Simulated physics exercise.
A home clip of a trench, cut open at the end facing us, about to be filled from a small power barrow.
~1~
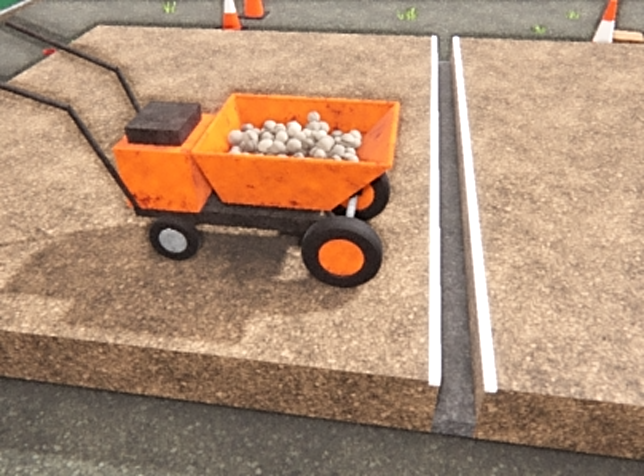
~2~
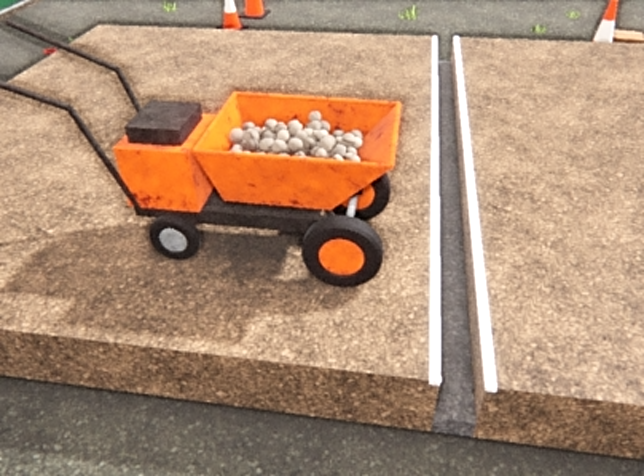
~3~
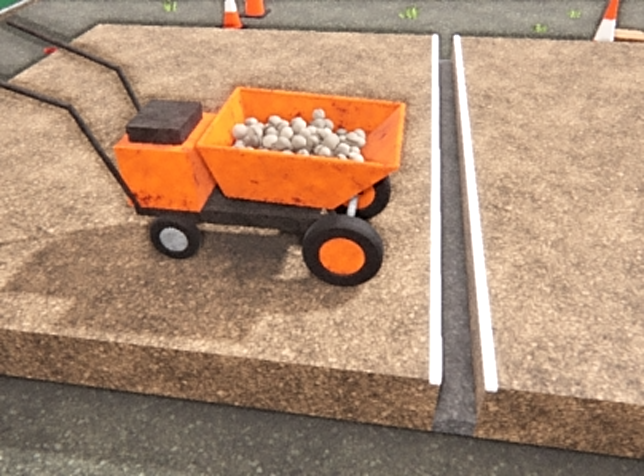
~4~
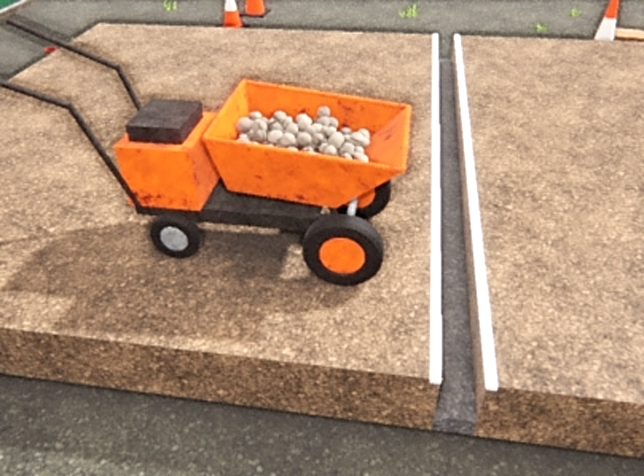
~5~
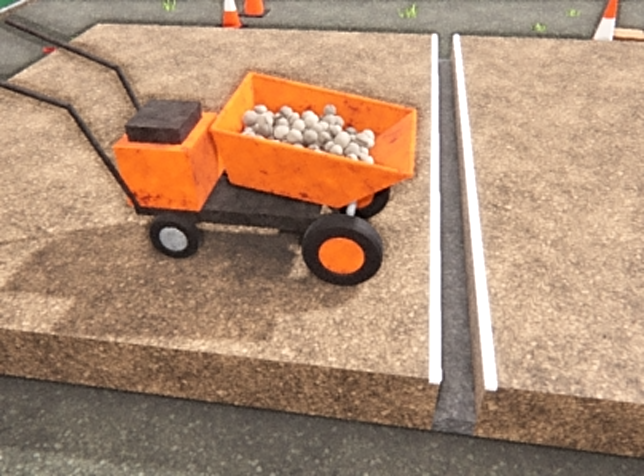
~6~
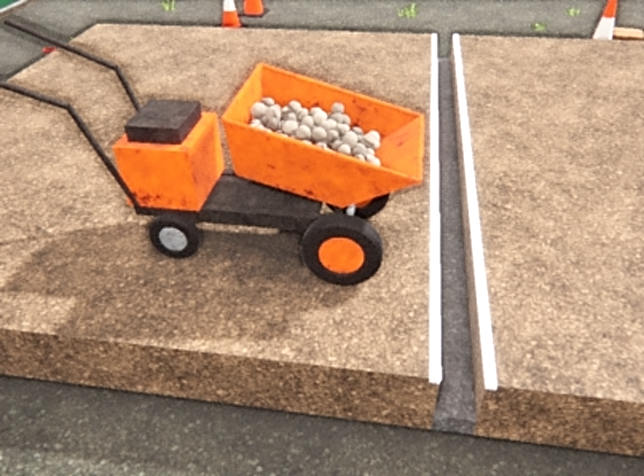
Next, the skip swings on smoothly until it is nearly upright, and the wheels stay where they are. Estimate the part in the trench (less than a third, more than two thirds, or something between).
Between the edges lies from one third to two thirds of the load.
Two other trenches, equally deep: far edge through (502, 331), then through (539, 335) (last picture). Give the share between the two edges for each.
Roughly 80 per cent, and 100 per cent.
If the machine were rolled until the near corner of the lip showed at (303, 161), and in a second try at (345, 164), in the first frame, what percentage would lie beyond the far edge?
Roughly 0 per cent, and 10 per cent.
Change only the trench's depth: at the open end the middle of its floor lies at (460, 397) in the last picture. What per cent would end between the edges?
It comes to 30 per cent or so.
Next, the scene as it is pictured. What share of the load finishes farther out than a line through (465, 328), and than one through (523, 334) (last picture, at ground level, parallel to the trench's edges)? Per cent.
Near 70 % and 40 %.
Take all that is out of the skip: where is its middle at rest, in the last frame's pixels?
At about (478, 252).
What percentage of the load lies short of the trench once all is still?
Near 0 %.
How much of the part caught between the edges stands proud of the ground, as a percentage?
Some 0 per cent.
Just after the last frame, skip tipped steeply; every one in the skip.
A moment on, skip tipped right over; roughly two thirds in the skip; about a tenth in or heaped over the trench; roughly a quarter beyond it; just a few falling.
Further on, skip tipped right over; just a few in the skip; roughly half in or heaped over the trench; roughly half beyond it.
When it is over, skip tipped right over; roughly half in or heaped over the trench; roughly half beyond it.
